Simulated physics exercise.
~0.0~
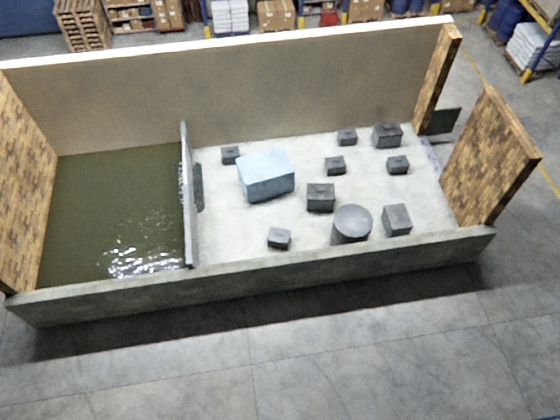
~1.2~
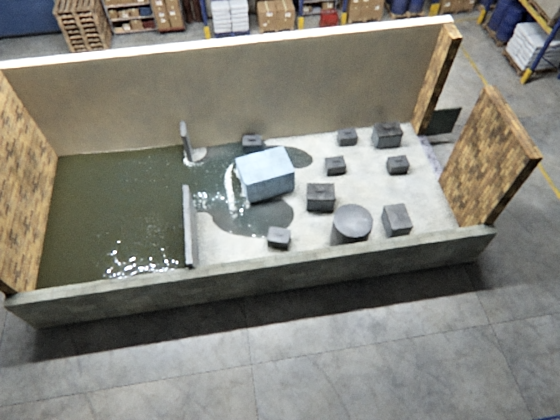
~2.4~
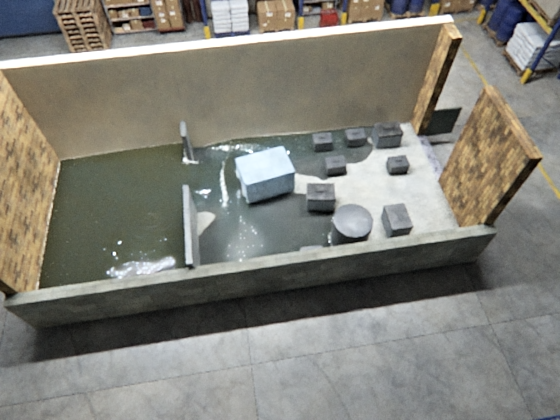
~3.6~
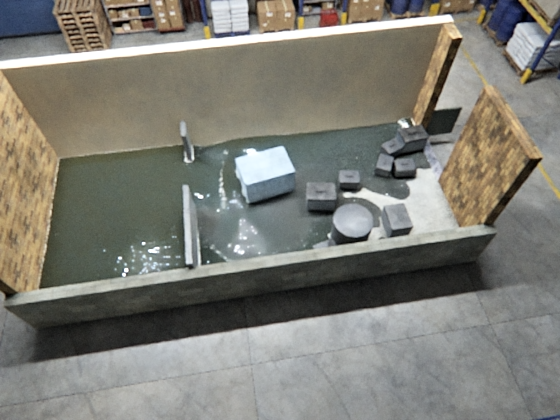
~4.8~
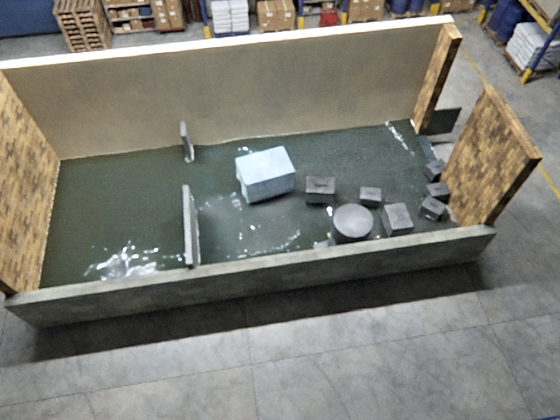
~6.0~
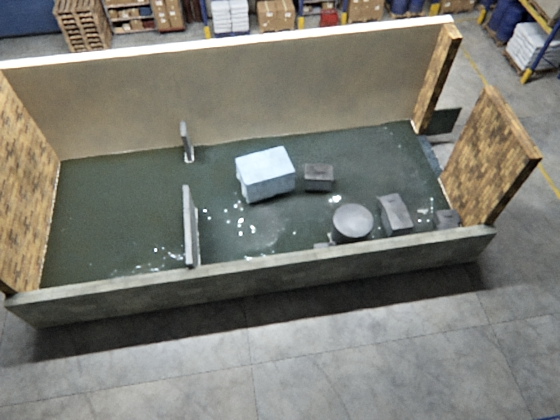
Murky green water fills the left side of a long, roofless, flat-bottomed basin, seen from above in a warehouse, with a pale back wall and patterned brown end walls. Right of a thin divider stand a light blue block, a grey cylinder and several dark grey boxes on a dry, pale floor. A gap opens in the divider, and water spills through and spreads around the blue block. It pushes the smaller boxes rightward, bunching them toward the far end as the floor floods. Finally water covers the floor, the blue block stands near the divider, and fewer boxes remain in view.
